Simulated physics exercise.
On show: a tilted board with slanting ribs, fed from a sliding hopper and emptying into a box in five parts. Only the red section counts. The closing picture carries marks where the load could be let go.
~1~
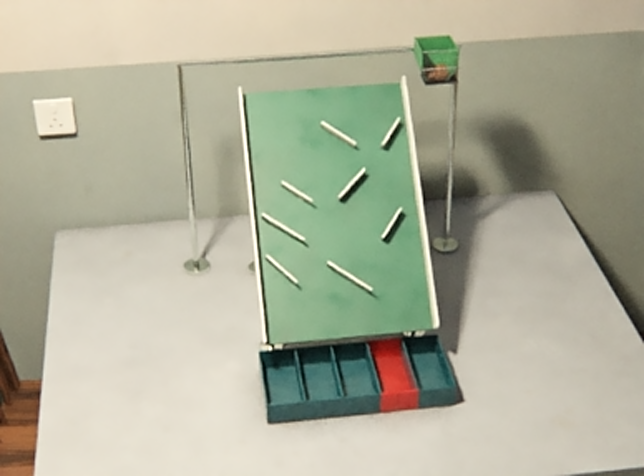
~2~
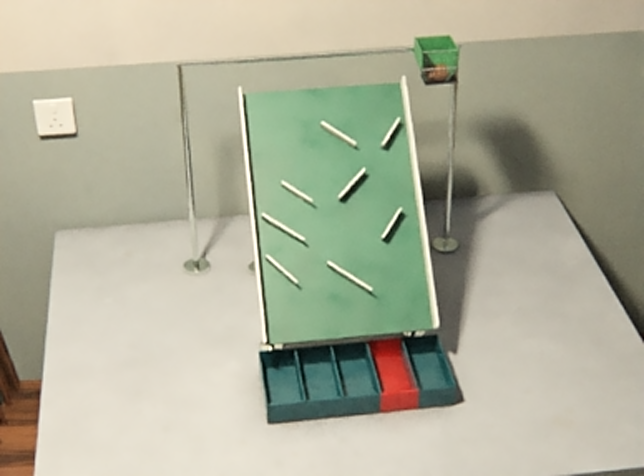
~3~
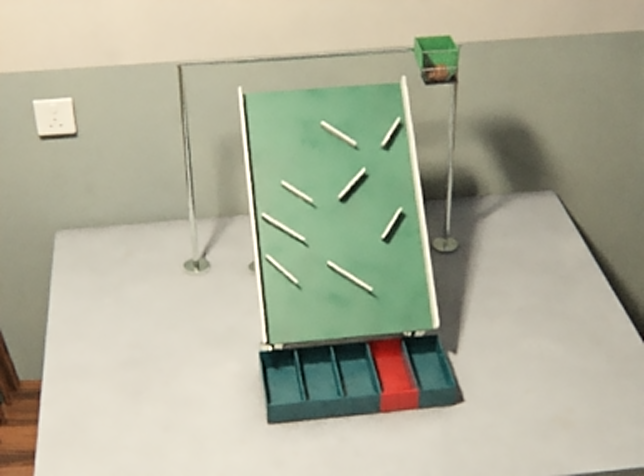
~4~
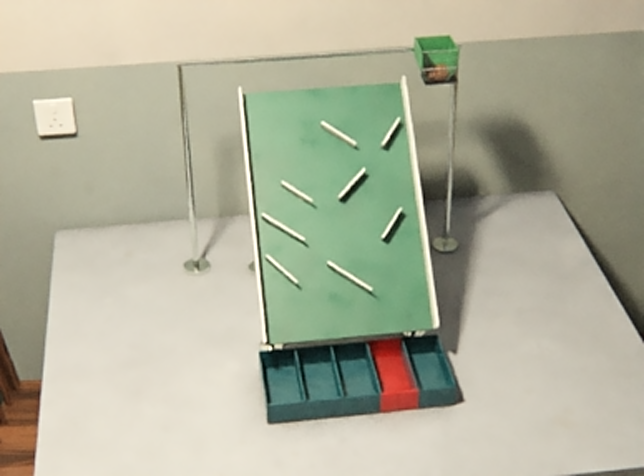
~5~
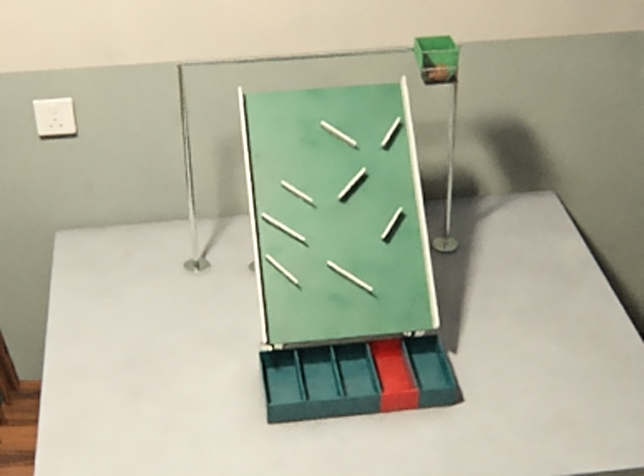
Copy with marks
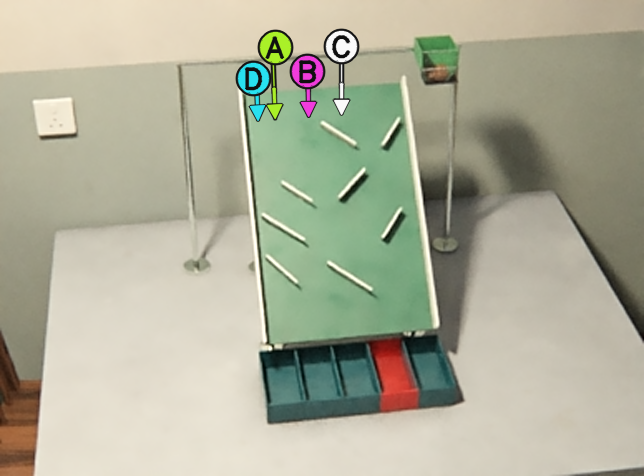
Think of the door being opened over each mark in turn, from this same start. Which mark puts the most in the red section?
C is best.
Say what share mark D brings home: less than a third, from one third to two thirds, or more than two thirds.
Mark D gives less than a third.
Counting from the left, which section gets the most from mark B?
The fifth from the left.
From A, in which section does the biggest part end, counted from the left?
The fifth from the left.
On the marked copy, mark A meets the board at (274, 113); mark B meets the board at (308, 111); mark C meets the board at (341, 109); mark D meets the board at (257, 115).
For mark A, a small part in the red section, most in other sections, a small part outside the box.
For mark B, a small part in the red section, most in other sections, a small part outside the box.
For mark C, about a third in the red section, about half in other sections, a small part outside the box.
For mark D, a small part in the red section, most in other sections, a small part outside the box.
